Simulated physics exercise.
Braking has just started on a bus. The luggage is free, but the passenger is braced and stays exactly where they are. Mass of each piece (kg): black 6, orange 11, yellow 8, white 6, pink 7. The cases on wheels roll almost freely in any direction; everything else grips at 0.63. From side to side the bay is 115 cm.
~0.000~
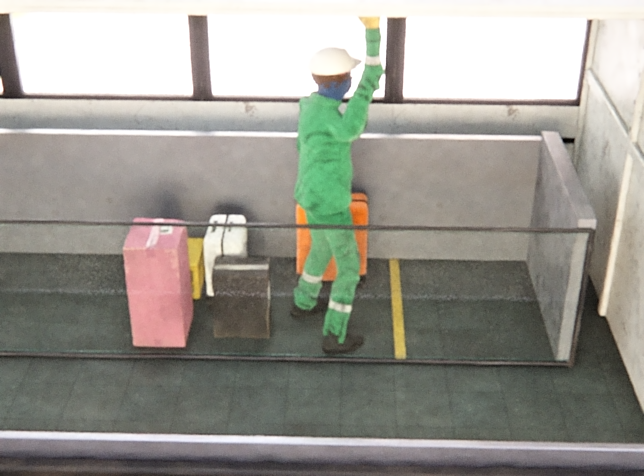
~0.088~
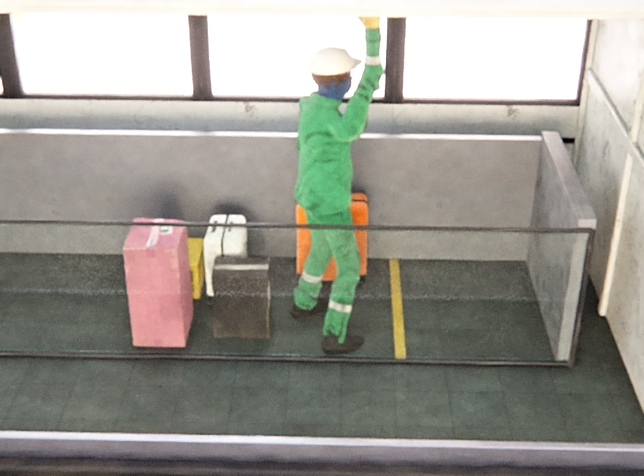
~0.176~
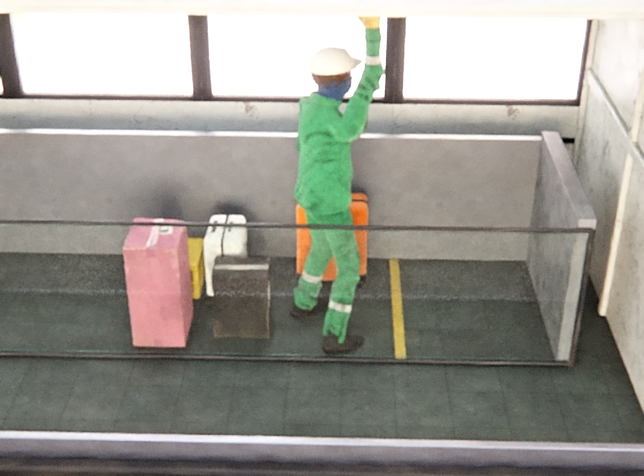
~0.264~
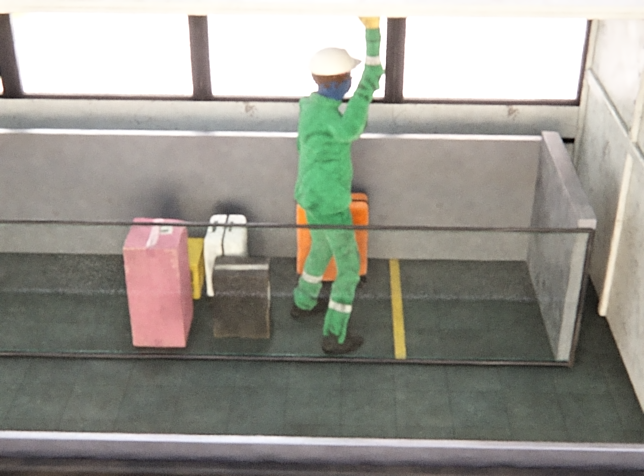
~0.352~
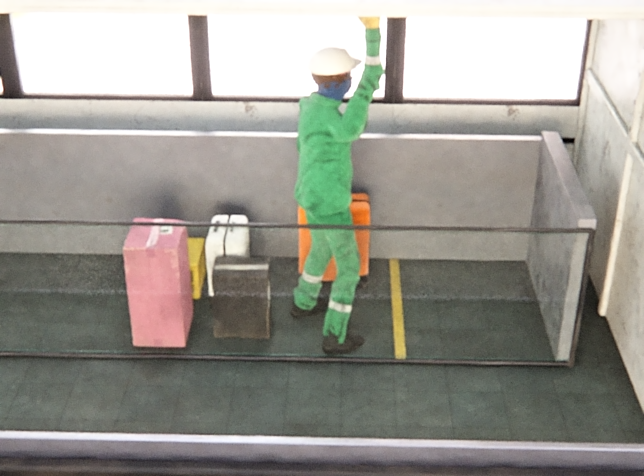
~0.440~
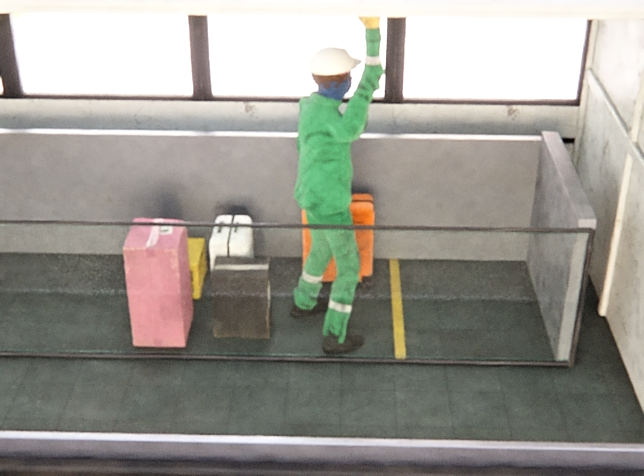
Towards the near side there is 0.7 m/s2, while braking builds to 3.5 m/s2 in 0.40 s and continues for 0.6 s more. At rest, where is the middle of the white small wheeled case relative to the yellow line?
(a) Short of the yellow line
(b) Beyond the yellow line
b.
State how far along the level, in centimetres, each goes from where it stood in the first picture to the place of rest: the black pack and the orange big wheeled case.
The black pack ends 0 away and the orange big wheeled case 110.
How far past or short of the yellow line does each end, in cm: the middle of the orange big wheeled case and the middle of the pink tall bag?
So the orange big wheeled case finishes 70 centimetres past while the pink tall bag stops 140 centimetres short.
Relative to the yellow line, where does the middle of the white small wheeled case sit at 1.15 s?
Short of it by around 40 cm.
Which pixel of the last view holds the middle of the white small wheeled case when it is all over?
Look roughly at (483, 244) in the final picture.
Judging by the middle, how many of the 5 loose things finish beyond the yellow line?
By my count, 2 of them.
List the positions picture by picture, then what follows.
The first frame shows white small wheeled case (227, 262), pink tall bag (160, 283).
The second frame shows white small wheeled case (227, 262), pink tall bag (160, 283).
The third frame shows white small wheeled case (227, 262), pink tall bag (160, 283).
The fourth frame shows white small wheeled case (227, 262), pink tall bag (160, 283).
The fifth frame shows white small wheeled case (229, 262), pink tall bag (160, 283).
The sixth frame shows white small wheeled case (233, 263), pink tall bag (160, 283).
After 0.75 s the white small wheeled case is 78 cm short of the yellow line, tilted 0°, near (274, 267) in the last picture's view; the pink tall bag 143 cm short of the yellow line, tilted 0°.
After 1.15 s the white small wheeled case is 39 cm short of the yellow line, tilted 0°, near (336, 259) in the last picture's view; the pink tall bag 143 cm short of the yellow line, tilted 0°.
After 1.65 s the white small wheeled case is 32 cm past the yellow line, tilted 0°, near (448, 253) in the last picture's view; the pink tall bag 143 cm short of the yellow line, tilted 0°.
At rest, 2.5 s, black pack stops short of the yellow line; orange big wheeled case crosses the yellow line; yellow crate stops short of the yellow line; white small wheeled case crosses the yellow line; pink tall bag stops short of the yellow line.
